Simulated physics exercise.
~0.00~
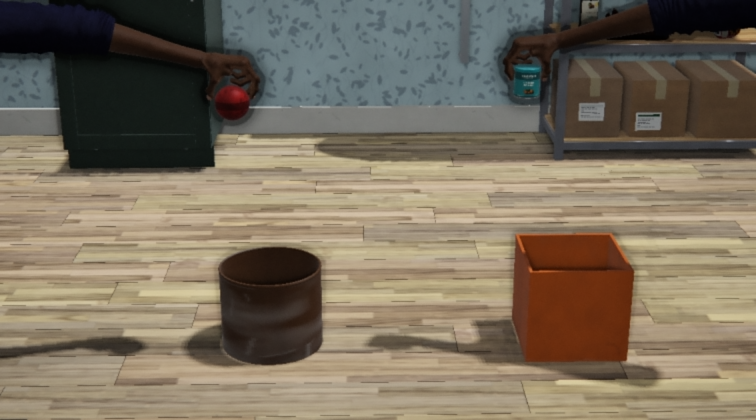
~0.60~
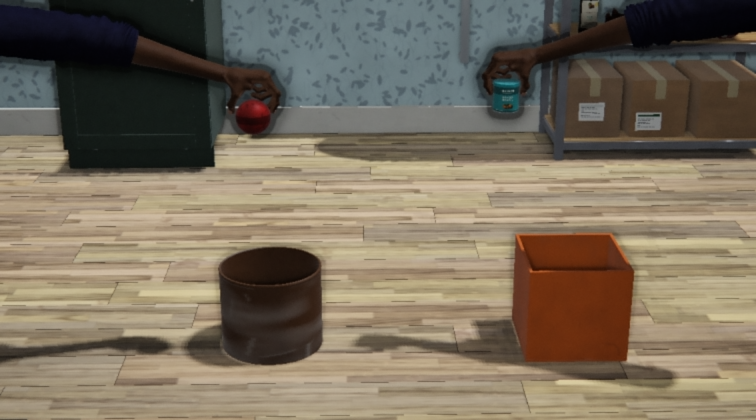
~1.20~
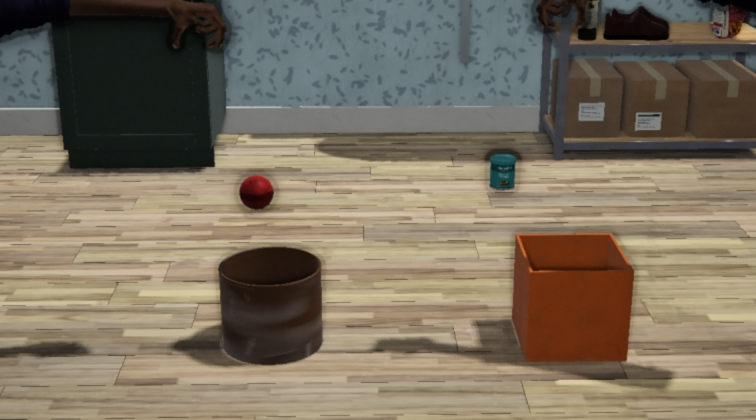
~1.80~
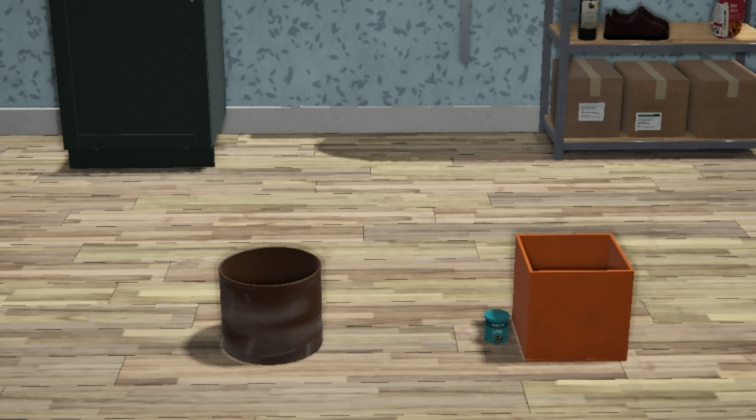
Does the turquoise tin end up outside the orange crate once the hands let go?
Yes, the turquoise tin misses the crate and ends up on the floor just to its left, while the red ball drops into the brown bucket.
